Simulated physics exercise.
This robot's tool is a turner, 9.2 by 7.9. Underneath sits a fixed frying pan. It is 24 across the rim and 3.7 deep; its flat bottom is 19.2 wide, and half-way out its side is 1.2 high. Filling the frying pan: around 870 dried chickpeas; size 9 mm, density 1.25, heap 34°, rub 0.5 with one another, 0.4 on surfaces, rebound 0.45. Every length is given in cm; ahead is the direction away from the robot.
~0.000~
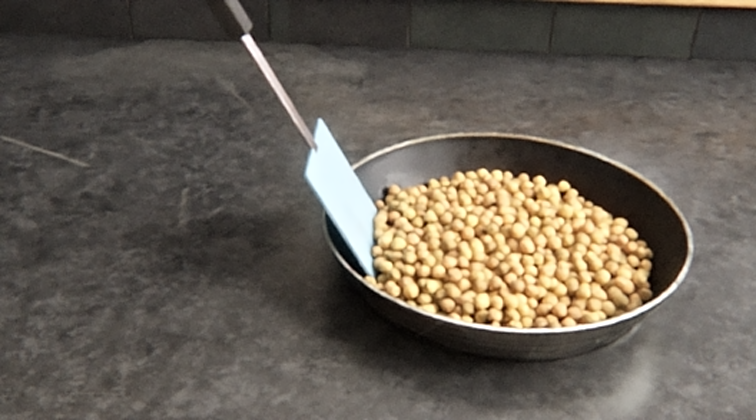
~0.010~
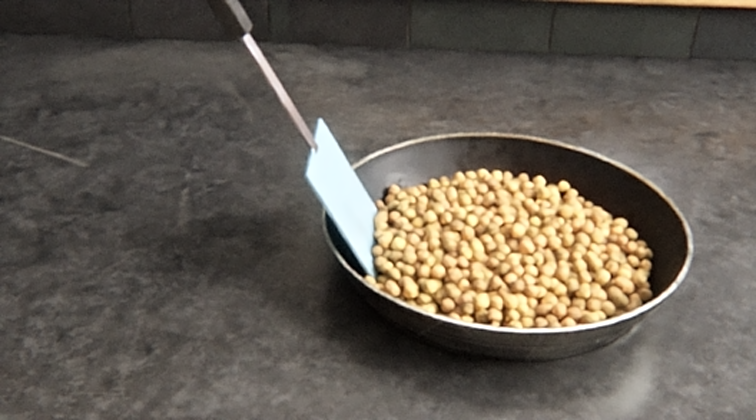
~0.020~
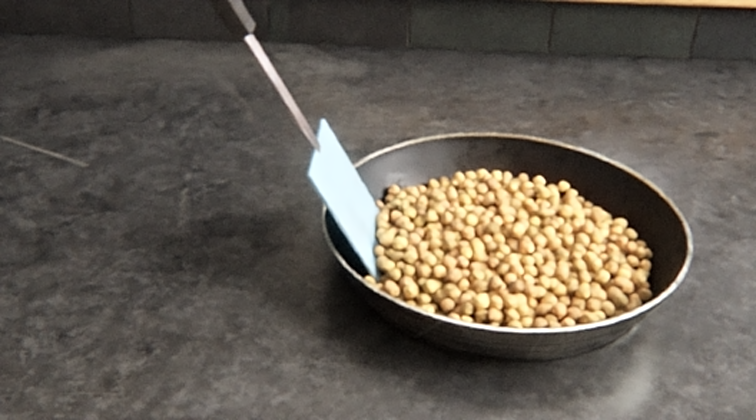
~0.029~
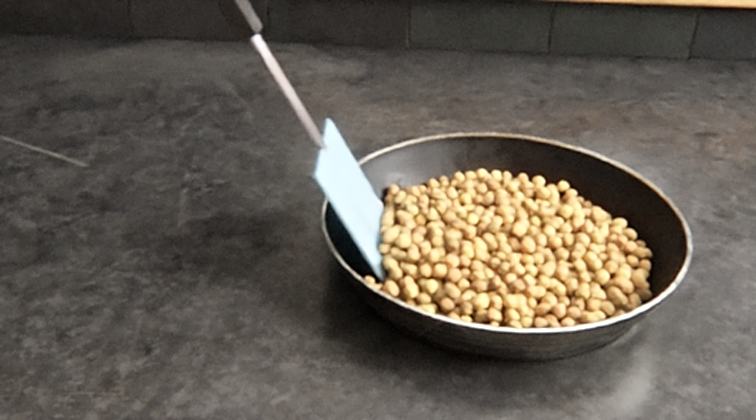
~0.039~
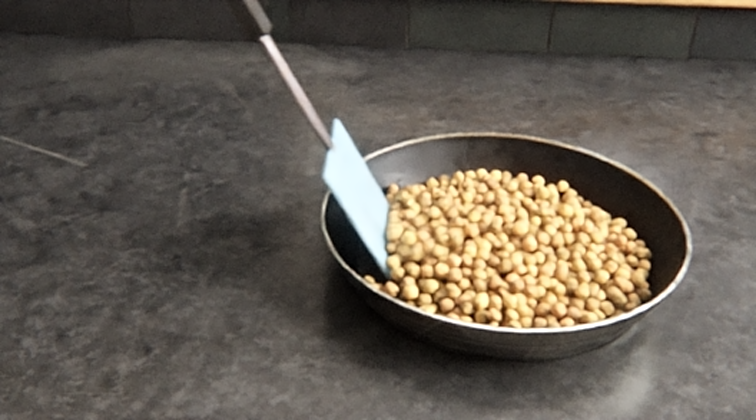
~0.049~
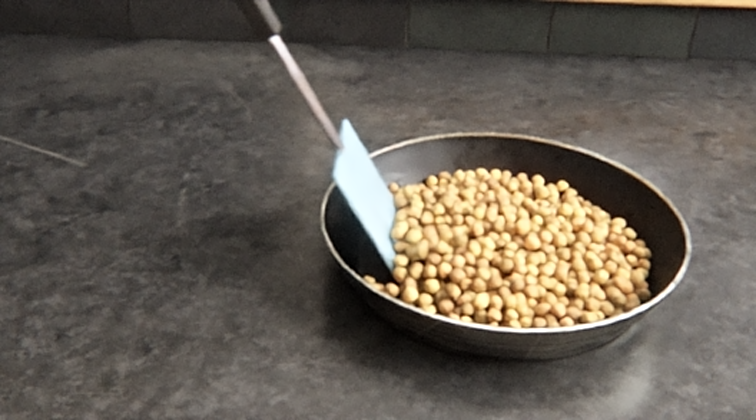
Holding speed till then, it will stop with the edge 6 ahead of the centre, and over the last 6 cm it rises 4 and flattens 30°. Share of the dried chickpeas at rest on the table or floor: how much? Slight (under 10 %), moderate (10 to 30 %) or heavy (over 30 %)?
Slight.
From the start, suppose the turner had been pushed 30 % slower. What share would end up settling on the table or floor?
Then around 0 percent would finish on the table or floor.
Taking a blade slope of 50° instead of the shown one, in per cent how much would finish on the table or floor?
That gives about 5 in a hundred.
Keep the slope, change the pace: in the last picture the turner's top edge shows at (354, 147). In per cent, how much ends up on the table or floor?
I'd say around 15 per cent.
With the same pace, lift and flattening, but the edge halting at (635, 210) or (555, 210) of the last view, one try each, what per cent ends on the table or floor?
Close to 15 and close to 0 per cent, respectively.
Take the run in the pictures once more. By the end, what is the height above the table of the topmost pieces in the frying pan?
Close to 5.0 centimetres high.
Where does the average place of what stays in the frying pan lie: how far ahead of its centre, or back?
Ahead of centre, near 4.0 centimetres.
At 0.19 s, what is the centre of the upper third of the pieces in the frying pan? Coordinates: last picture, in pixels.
Around (572, 225).
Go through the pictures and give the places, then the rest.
In the first frame, turner top edge at (312, 145), sloping 61°; upper third of the load around (494, 236), from x 370 to 645, top at y 175; 867 in the frying pan.
In the second frame, turner top edge at (313, 145), sloping 61°; upper third of the load around (494, 236), from x 370 to 645, top at y 175.
In the third frame, turner top edge at (316, 145), sloping 61°; upper third of the load around (493, 236), from x 370 to 645, top at y 175.
In the fourth frame, turner top edge at (322, 146), sloping 61°; upper third of the load around (489, 235), from x 370 to 645, top at y 175.
In the fifth frame, turner top edge at (330, 146), sloping 61°; upper third of the load around (488, 235), from x 370 to 645, top at y 175.
In the sixth frame, turner top edge at (340, 146), sloping 61°; upper third of the load around (487, 234), from x 370 to 645, top at y 175; 867 in the frying pan.
By 0.12 s, sloping 61°, highest piece 5 above the table; 867 in the frying pan.
By 0.19 s, sloping 49°, highest piece 5 above the table; 867 in the frying pan.
By 0.42 s, sloping 31°, highest piece 5 above the table; 838 in the frying pan, 24 on the table or floor, 5 on the blade or in flight.
By 1.47 s, sloping 31°, highest piece 5 above the table; 837 in the frying pan, 30 on the table or floor.
Final count, 837 in the frying pan, 30 on the table or floor. That is 3 % on the table or floor.
